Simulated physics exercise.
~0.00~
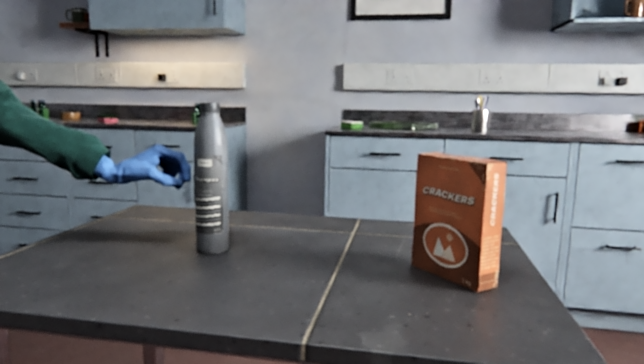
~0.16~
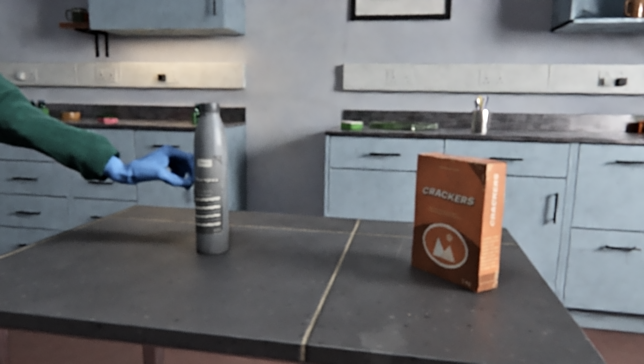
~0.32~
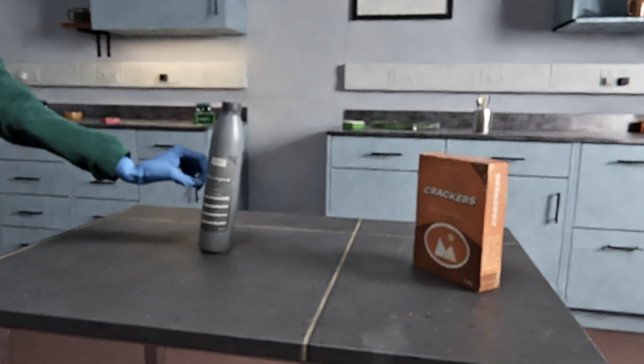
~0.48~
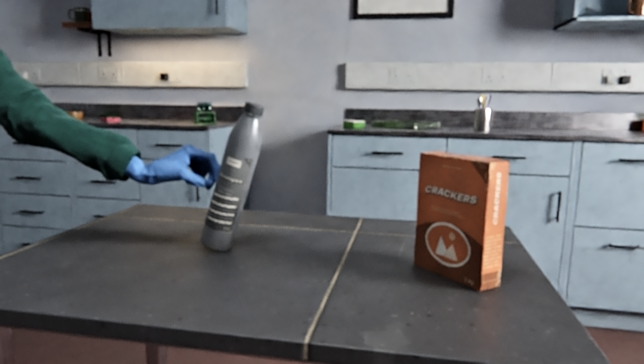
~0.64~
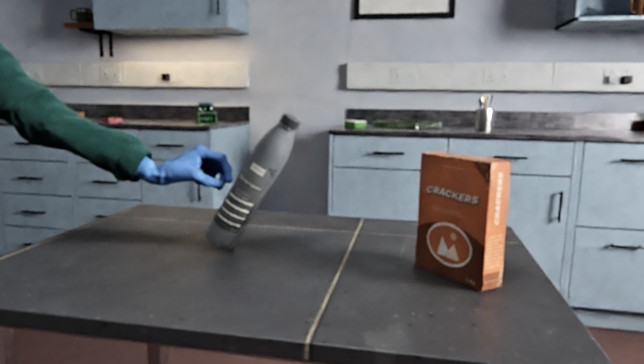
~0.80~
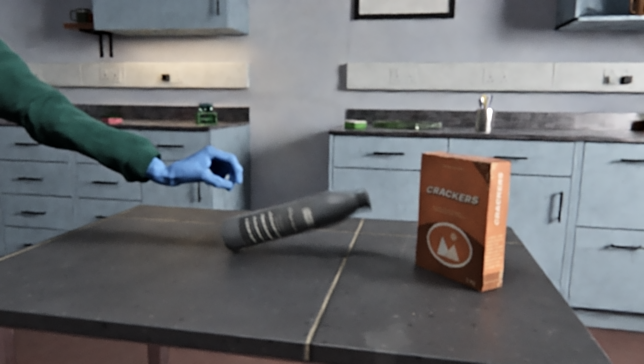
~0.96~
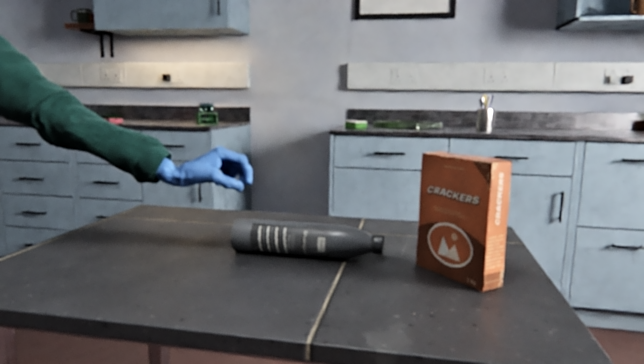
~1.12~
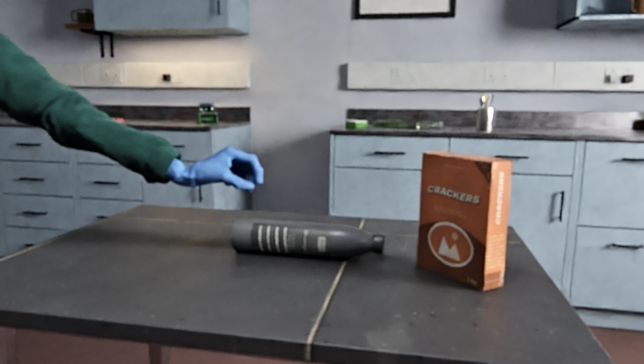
A gloved hand pushes a grey bottle rightward until it tips onto its side near the crackers.
